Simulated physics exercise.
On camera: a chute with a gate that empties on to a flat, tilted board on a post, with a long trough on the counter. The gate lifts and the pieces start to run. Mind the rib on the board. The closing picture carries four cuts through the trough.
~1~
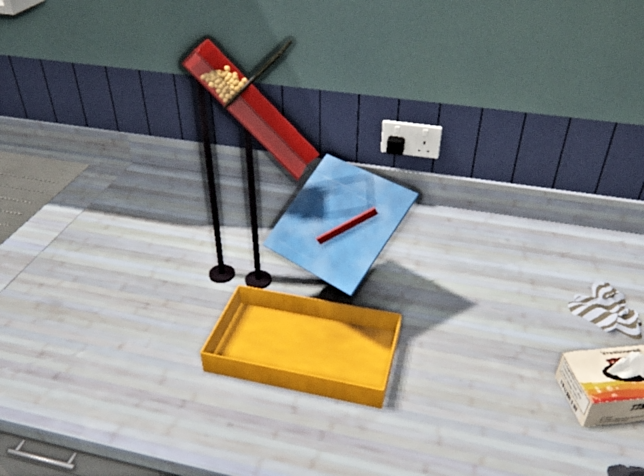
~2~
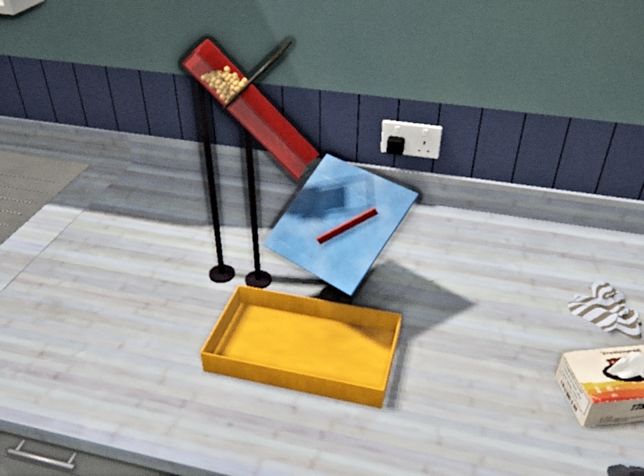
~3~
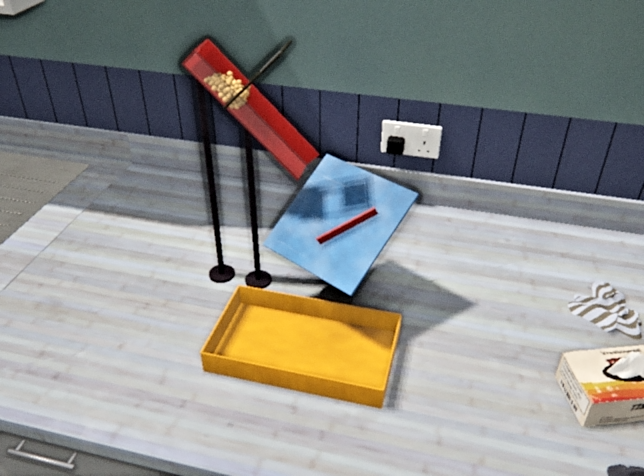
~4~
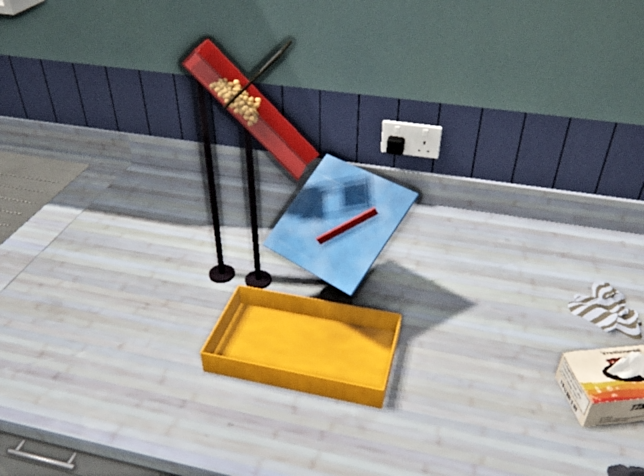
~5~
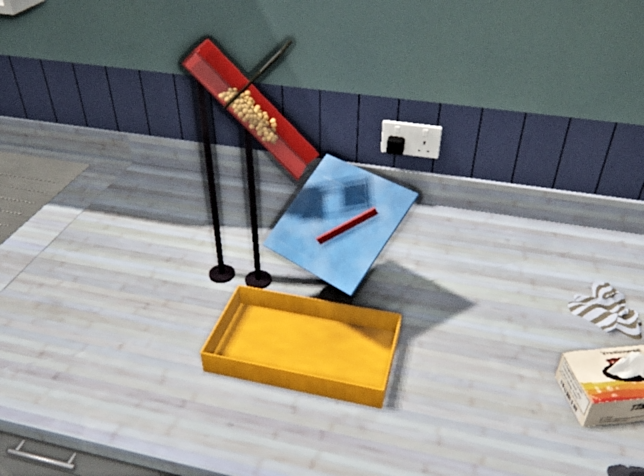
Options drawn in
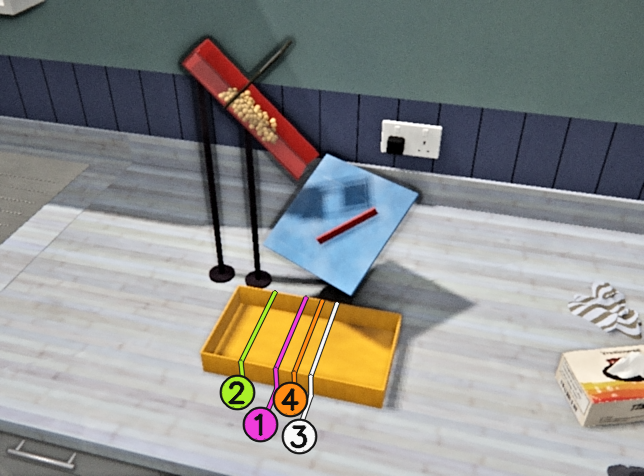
On a pale wooden counter, a dark gate lifted on a sloping red chute, and the dried chickpeas behind it slid partway down toward a tilted blue board above an empty yellow trough.
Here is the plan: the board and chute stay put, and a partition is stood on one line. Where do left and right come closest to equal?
Line 2 does it best.
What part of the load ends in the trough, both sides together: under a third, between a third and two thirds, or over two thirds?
It is over two thirds.
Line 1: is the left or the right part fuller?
Left.
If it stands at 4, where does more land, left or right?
Left.
On the marked copy, line 1 crosses the front rim at (276, 368); line 2 crosses the front rim at (241, 361); line 3 crosses the front rim at (311, 375); line 4 crosses the front rim at (294, 372).
With 1, of what is caught, nearly all on the left of the divider, a stray few on the right.
With 2, of what is caught, about half on the left of the divider, about half on the right.
With 3, of what is caught, nearly all on the left of the divider, a stray few on the right.
With 4, of what is caught, nearly all on the left of the divider, a stray few on the right.
